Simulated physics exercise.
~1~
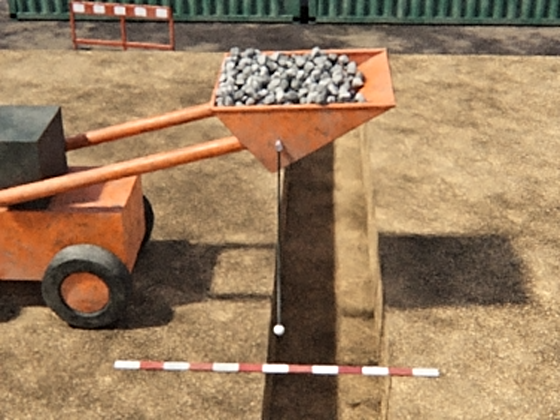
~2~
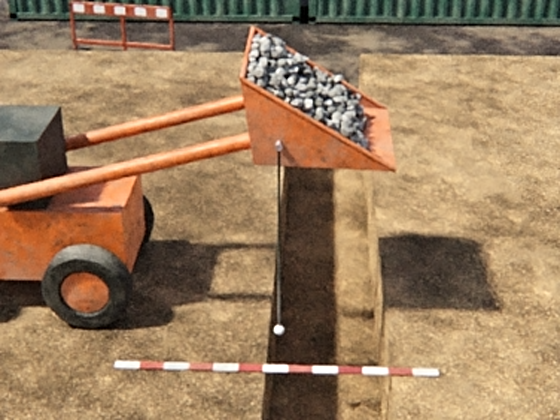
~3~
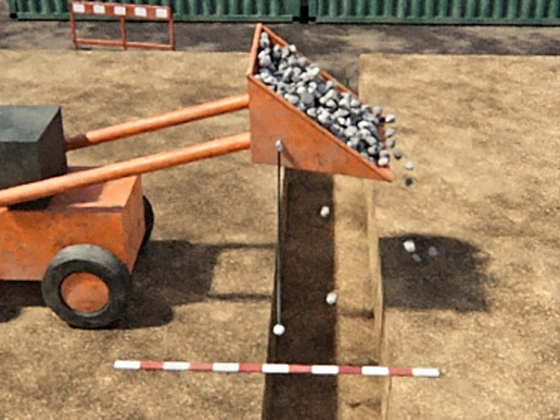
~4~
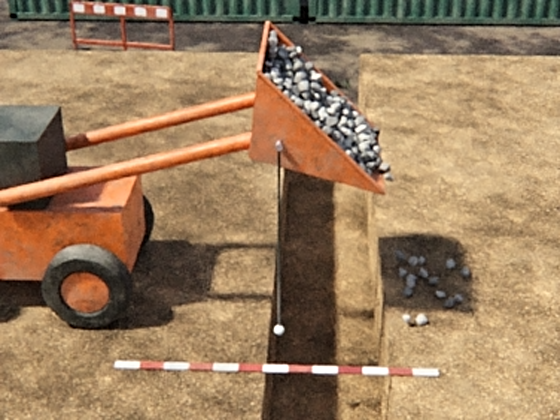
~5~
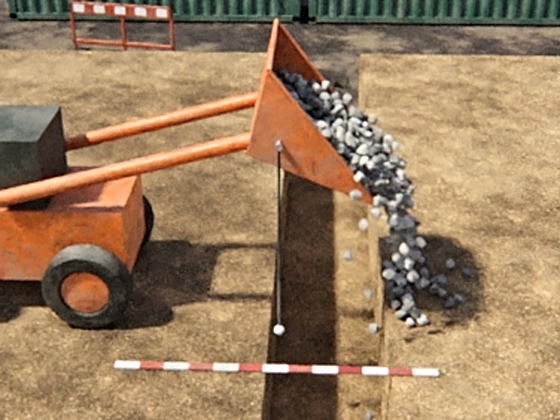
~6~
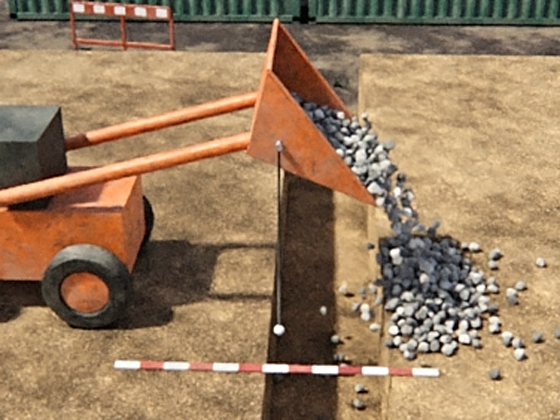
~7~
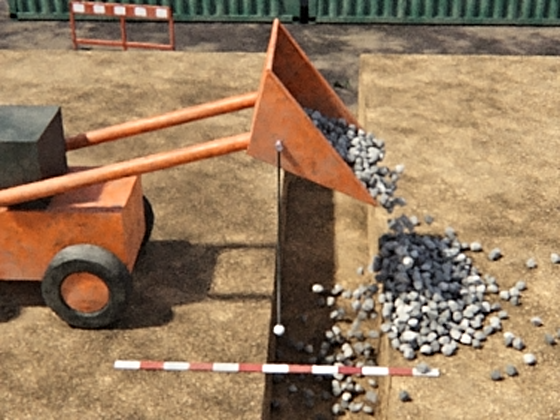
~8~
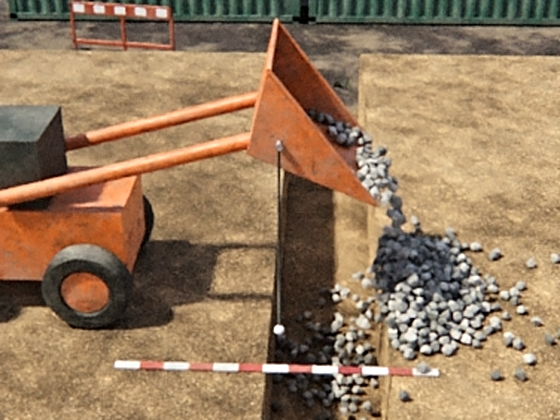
An orange loader tipped its raised bucket of grey stones down to the right in stages, spilling a few and then a steady stream, until most lay heaped beyond the trench, some had dropped into it, and a few remained in the bucket.
